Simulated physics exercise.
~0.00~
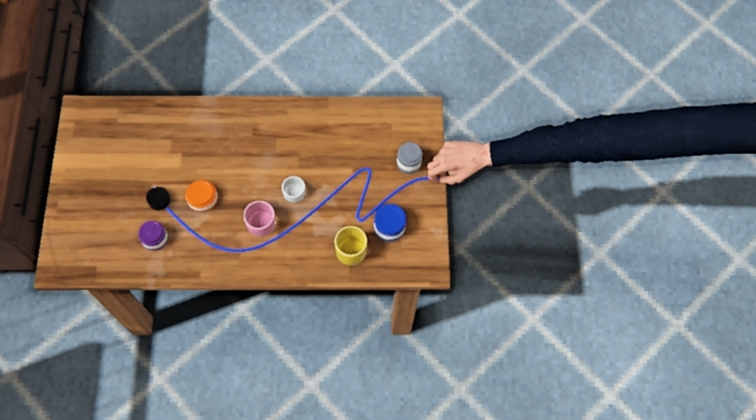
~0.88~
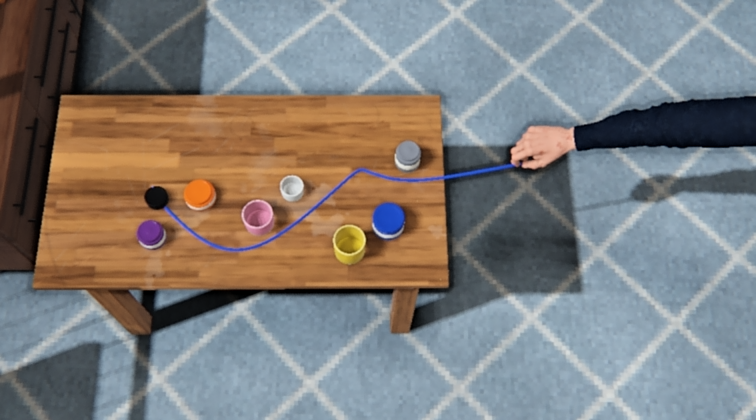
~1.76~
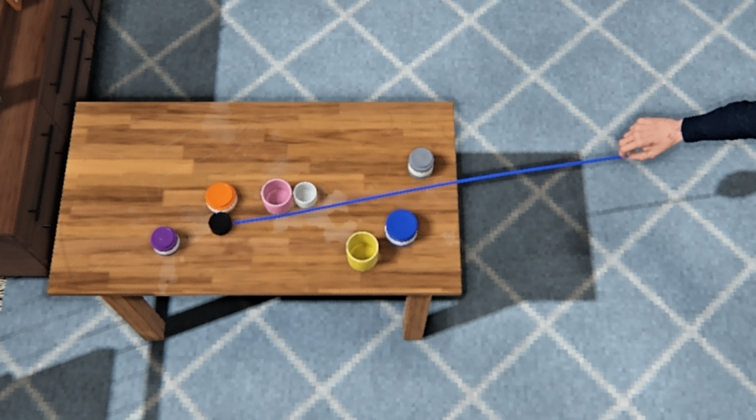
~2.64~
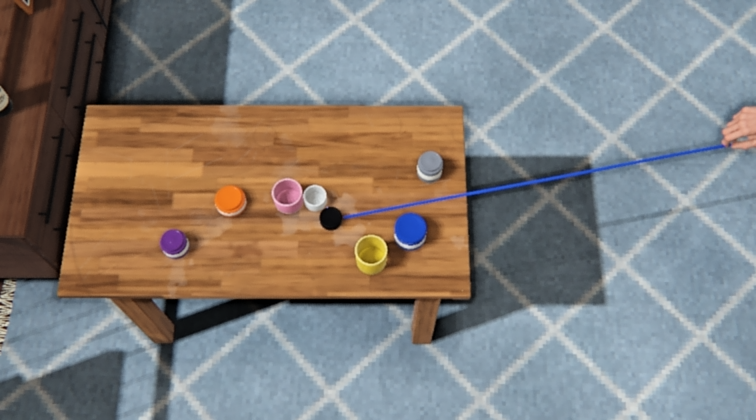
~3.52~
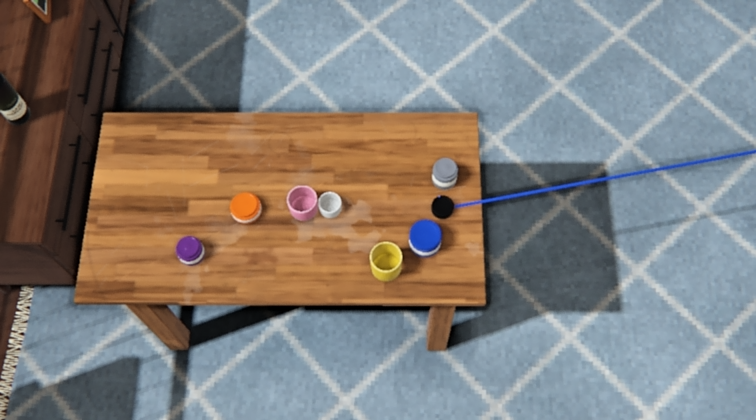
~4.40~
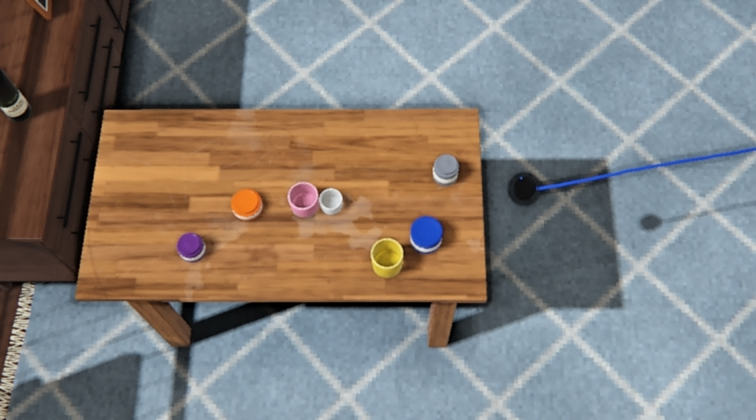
On a wooden table, a hand pulled a blue cable to the right until it went taut and dragged a round black base past the jars and mugs, nudging the pink mug aside, until the base slid off the right edge.
